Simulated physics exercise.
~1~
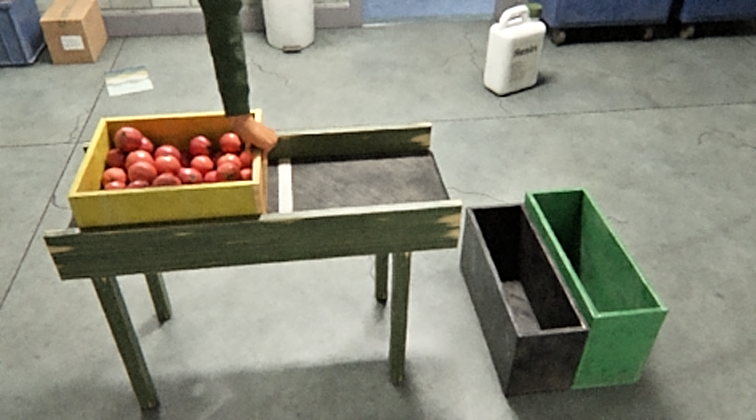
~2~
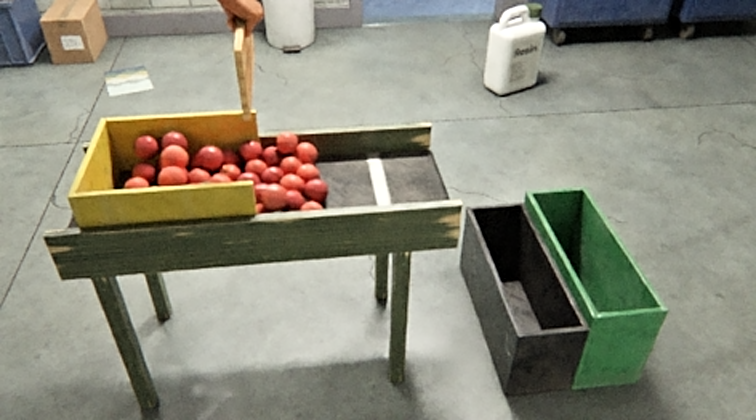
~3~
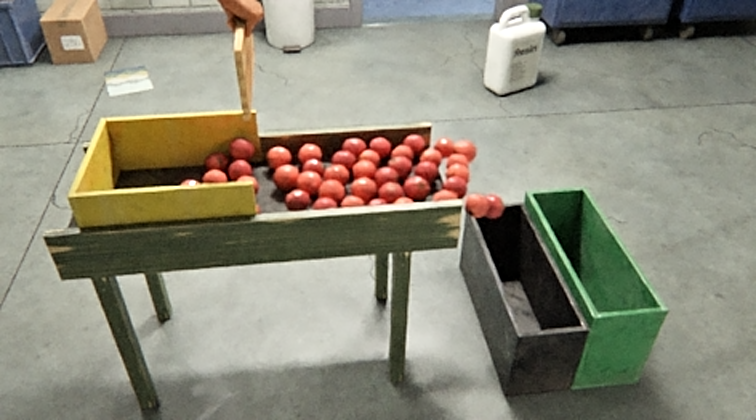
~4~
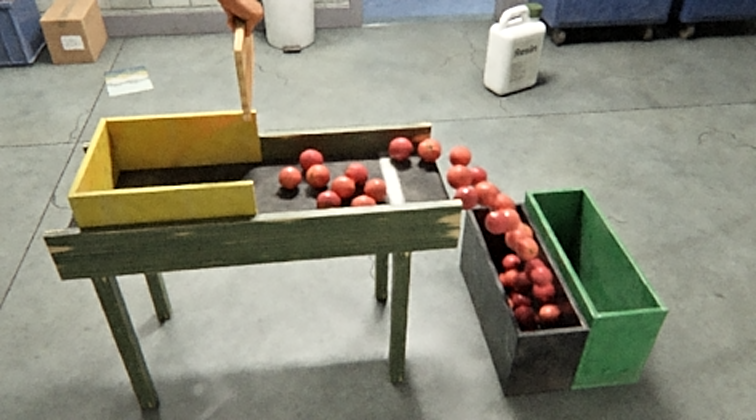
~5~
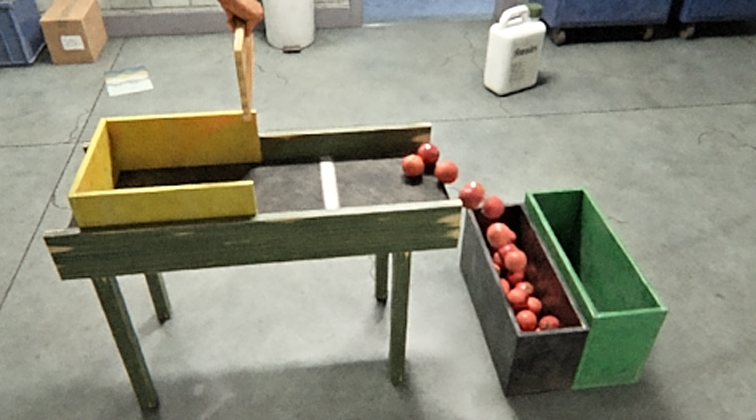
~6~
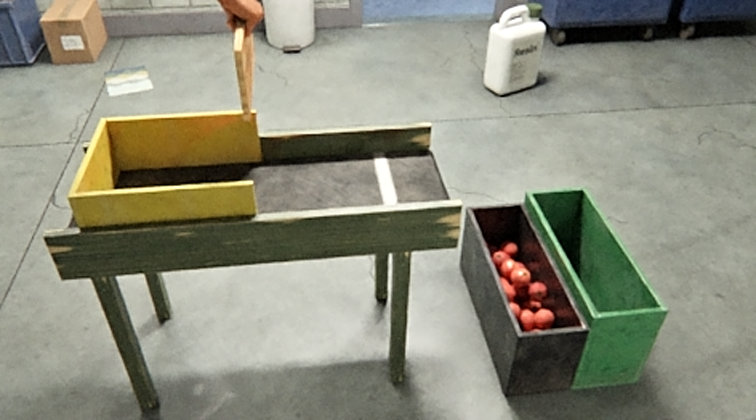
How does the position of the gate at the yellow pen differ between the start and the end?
At the start the gate is down, closing off the right side of the yellow pen. At the end it is held up above the pen, leaving the way onto the belt open.
A hand lifts a gate and red tomatoes ride the belt rightward into the black tub.
